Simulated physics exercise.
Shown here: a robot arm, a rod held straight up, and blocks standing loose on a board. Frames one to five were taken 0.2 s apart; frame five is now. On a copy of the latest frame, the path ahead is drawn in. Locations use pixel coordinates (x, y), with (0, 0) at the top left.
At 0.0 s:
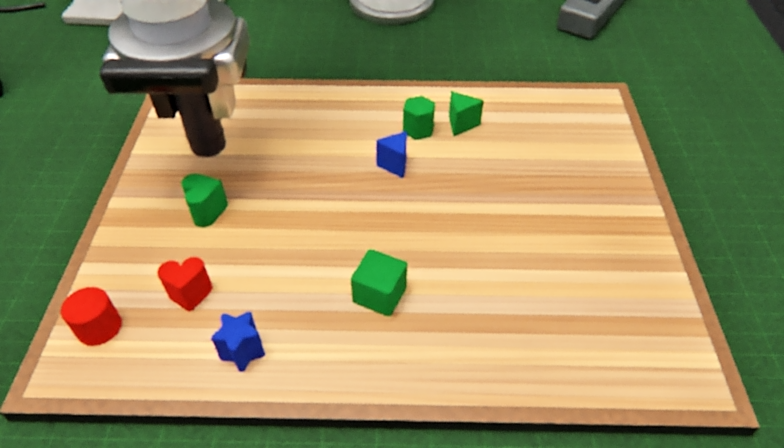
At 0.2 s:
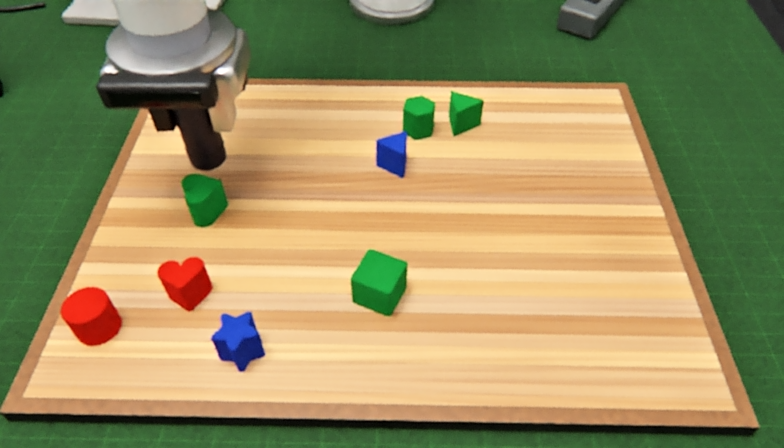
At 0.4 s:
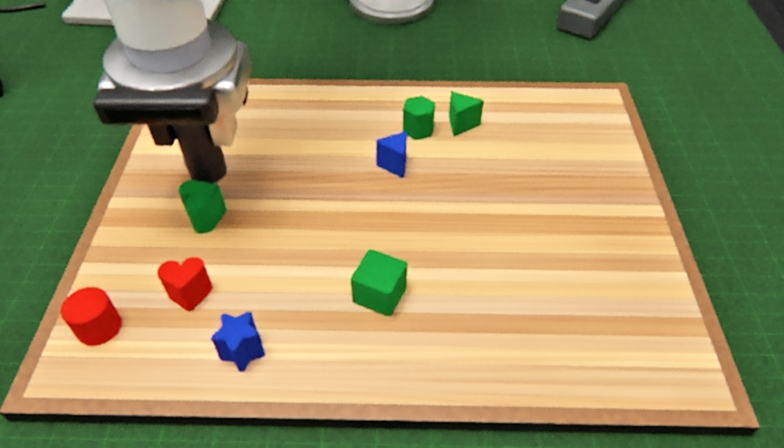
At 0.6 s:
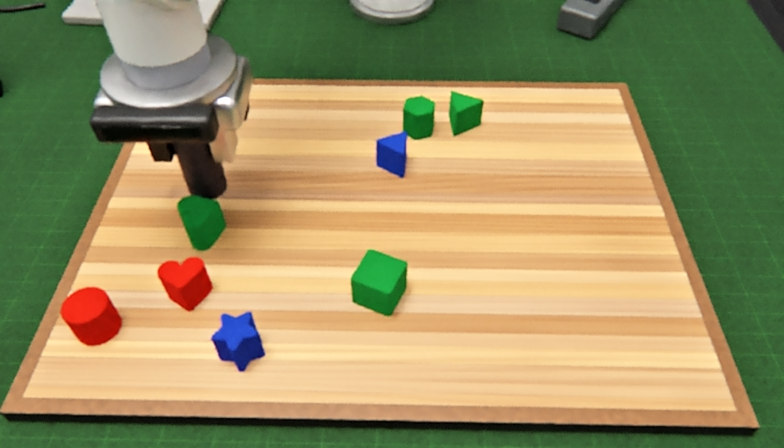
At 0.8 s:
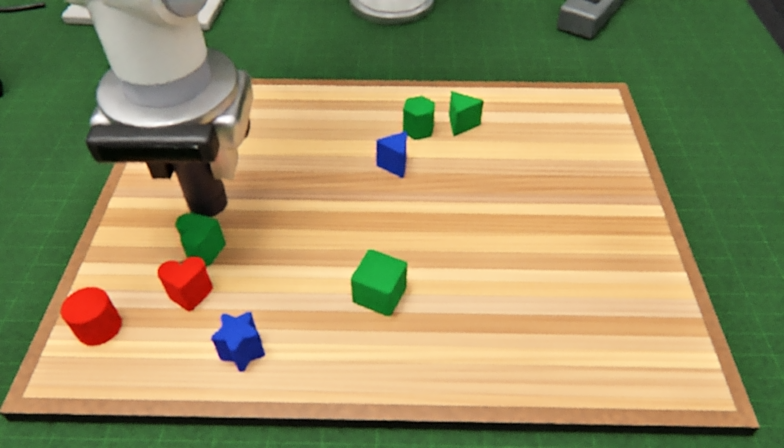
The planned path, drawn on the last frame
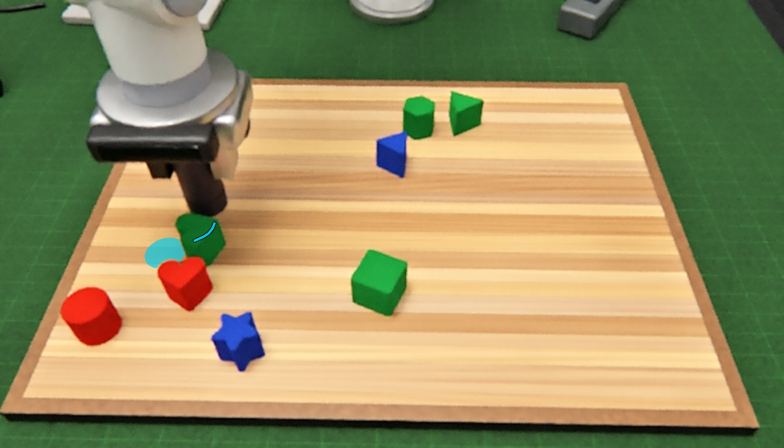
A robot arm's upright rod moving down the board, reaching the green heart-shaped block and pushing it toward the red heart-shaped one.
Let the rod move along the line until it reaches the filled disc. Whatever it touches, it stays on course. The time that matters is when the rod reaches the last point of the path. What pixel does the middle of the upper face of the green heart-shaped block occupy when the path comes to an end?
Its top face will be centred at roughly (176, 251).
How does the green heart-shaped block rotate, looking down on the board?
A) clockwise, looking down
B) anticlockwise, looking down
B (anticlockwise, looking down)
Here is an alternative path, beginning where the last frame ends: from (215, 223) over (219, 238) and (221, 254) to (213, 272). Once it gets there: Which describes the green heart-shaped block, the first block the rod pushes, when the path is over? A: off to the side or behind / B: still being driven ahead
The answer is B.
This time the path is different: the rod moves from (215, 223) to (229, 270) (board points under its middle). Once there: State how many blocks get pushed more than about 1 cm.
Going by the path, two of them shift by more than about 1 cm.
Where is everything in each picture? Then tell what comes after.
The first frame shows rod's lower end at (209, 147); red round block at (84, 304); red heart-shaped block at (180, 270); green heart-shaped block at (198, 186).
The second frame shows rod at (209, 159); blocks still.
The third frame shows rod at (209, 173); green heart-shaped block at (197, 192).
The fourth frame shows rod at (209, 188); green heart-shaped block at (196, 208).
The fifth frame shows rod at (209, 205); red round block at (84, 304); red heart-shaped block at (180, 270); green heart-shaped block at (194, 226).
Drawn move, from (215, 223) over (204, 236) and (185, 245) to (165, 253).
The first path, step by step. Halfway along, rod at (187, 223); red heart-shaped block at (181, 274), turned 15° clockwise; green heart-shaped block at (183, 245), turned 35° anticlockwise.
At the end, rod at (157, 235); red round block still; red heart-shaped block at (180, 277); green heart-shaped block at (176, 251), turned 60° anticlockwise.
